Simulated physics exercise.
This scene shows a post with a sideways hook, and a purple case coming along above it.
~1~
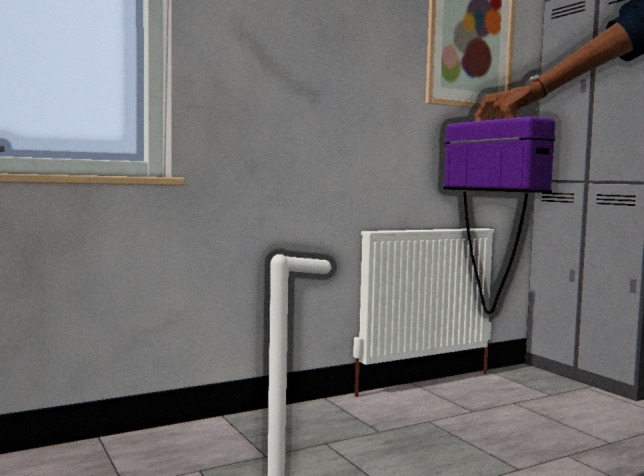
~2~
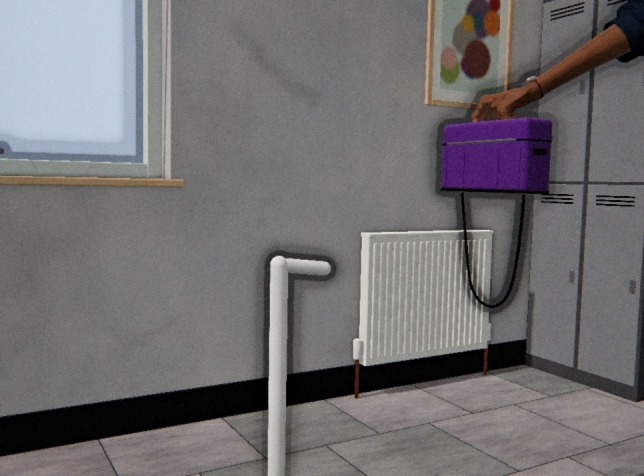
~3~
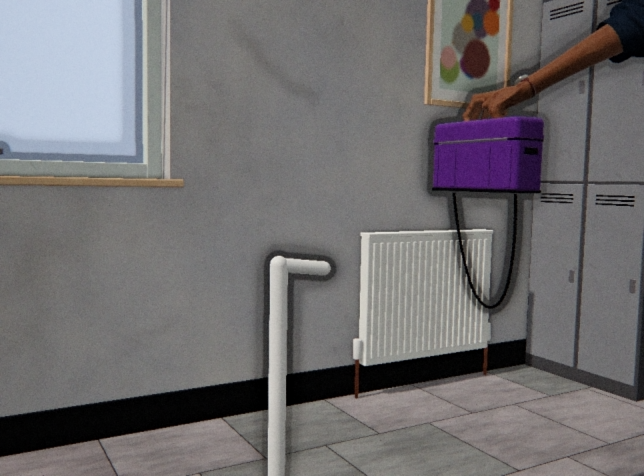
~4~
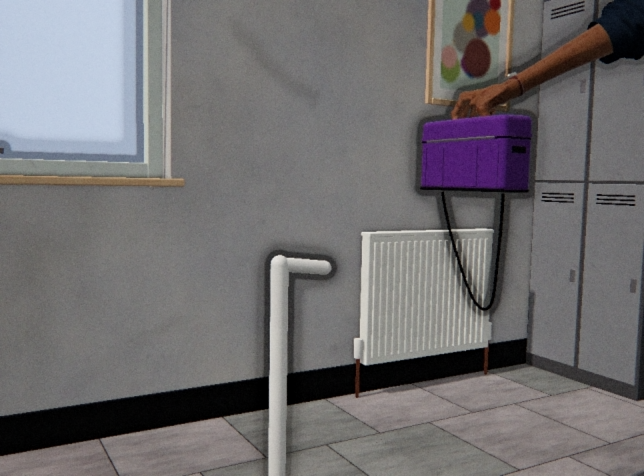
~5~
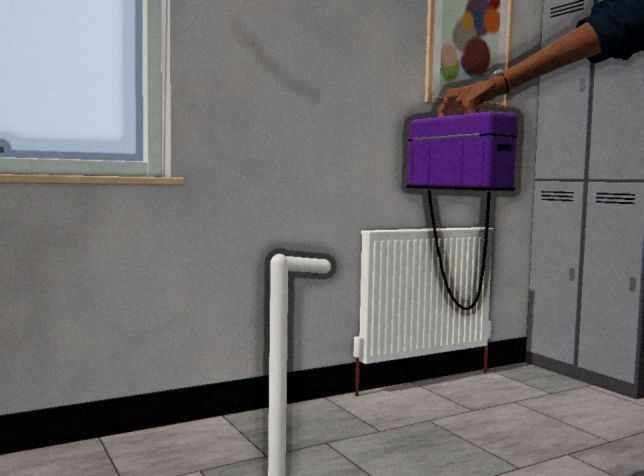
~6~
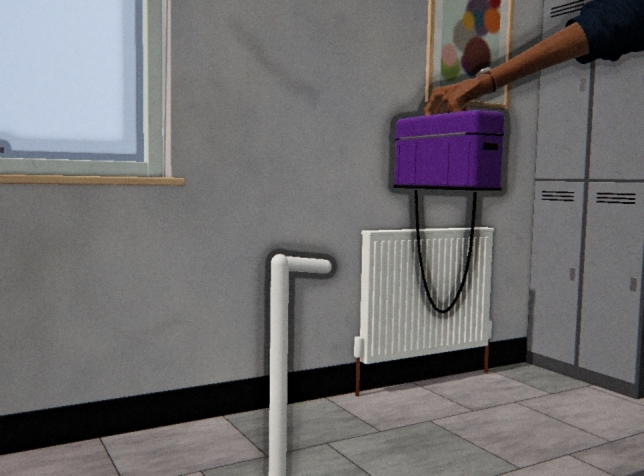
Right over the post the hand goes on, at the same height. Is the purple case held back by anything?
Yes. I expect it will get hung up at the post.
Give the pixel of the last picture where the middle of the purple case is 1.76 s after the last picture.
Its middle is at roughly (230, 142).
Then, 0.90 s on from there, case nearing the post near (346, 147).
Then, 1.76 s on from there, case past the post near (230, 142).
In the end, case past the post near (166, 139); loop tight round the post, hand stopped. The purple case snags on the hook.
